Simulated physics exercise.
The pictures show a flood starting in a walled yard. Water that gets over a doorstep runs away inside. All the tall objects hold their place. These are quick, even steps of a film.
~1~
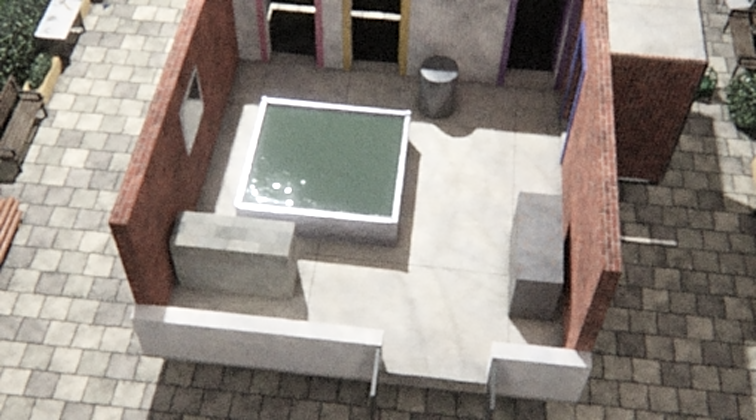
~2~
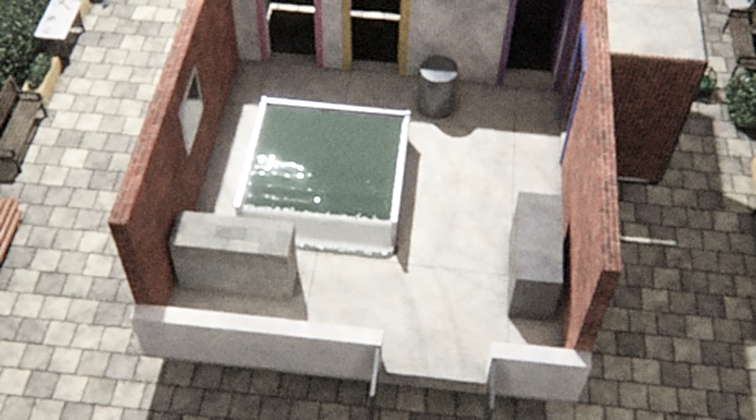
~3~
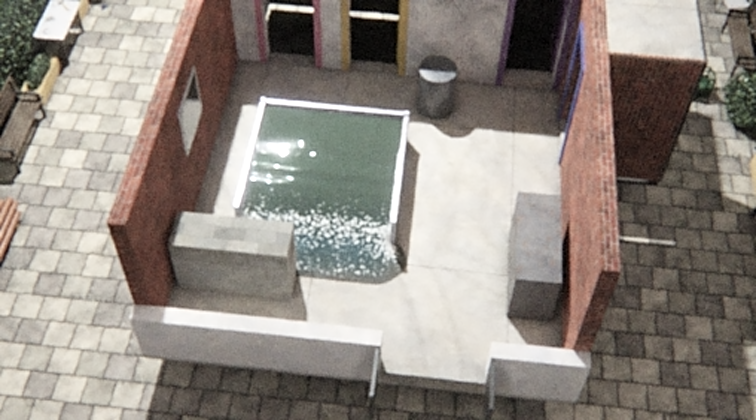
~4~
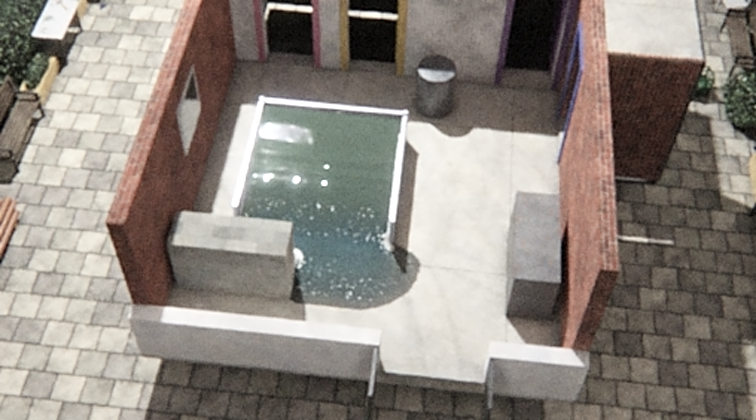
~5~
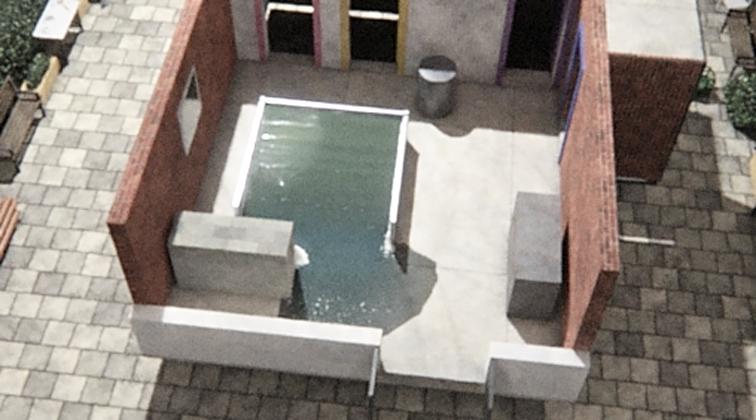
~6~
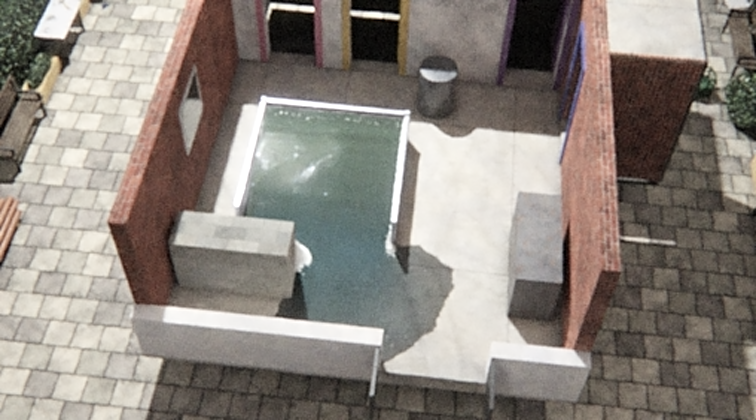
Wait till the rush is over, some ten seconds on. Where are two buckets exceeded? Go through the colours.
In the end: The purple door admits no more than that; the yellow door admits no more than that; the pink door lets in a lot; the blue door admits no more than that.
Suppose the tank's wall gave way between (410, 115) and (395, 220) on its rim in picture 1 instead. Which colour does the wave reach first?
It is the door marked blue.
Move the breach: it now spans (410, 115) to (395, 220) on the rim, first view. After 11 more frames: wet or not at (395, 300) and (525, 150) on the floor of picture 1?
In turn: No water, wet.
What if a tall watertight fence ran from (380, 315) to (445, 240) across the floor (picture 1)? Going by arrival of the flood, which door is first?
That is the pink-painted one.
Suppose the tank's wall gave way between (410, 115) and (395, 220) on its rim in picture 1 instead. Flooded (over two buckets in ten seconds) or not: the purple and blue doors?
One by one: The purple one is over, the blue one lets more in.
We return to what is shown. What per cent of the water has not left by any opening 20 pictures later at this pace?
About 86 per cent.
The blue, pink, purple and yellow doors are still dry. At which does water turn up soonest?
The pink-painted one.
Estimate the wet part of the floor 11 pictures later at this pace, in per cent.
Some 40 per cent.
A moment on, water covers 30 % of the floor; the purple door not reached, the yellow door not reached, the pink door not reached, the blue door not reached.
Next, water covers 40 % of the floor; the purple door not reached, the yellow door not reached, the pink door not reached, the blue door not reached.
Then, water covers 50 % of the floor; the purple door not reached, the yellow door not reached, the pink door under two buckets in, the blue door not reached.
Later, water covers 85 % of the floor; the purple door wet at the sill, nothing in, the yellow door wet at the sill, nothing in, the pink door over two buckets in, the blue door wet at the sill, nothing in.
In the end, water covers 95 % of the floor; the purple door wet at the sill, nothing in, the yellow door wet at the sill, nothing in, the pink door far over two buckets in, the blue door under two buckets in.
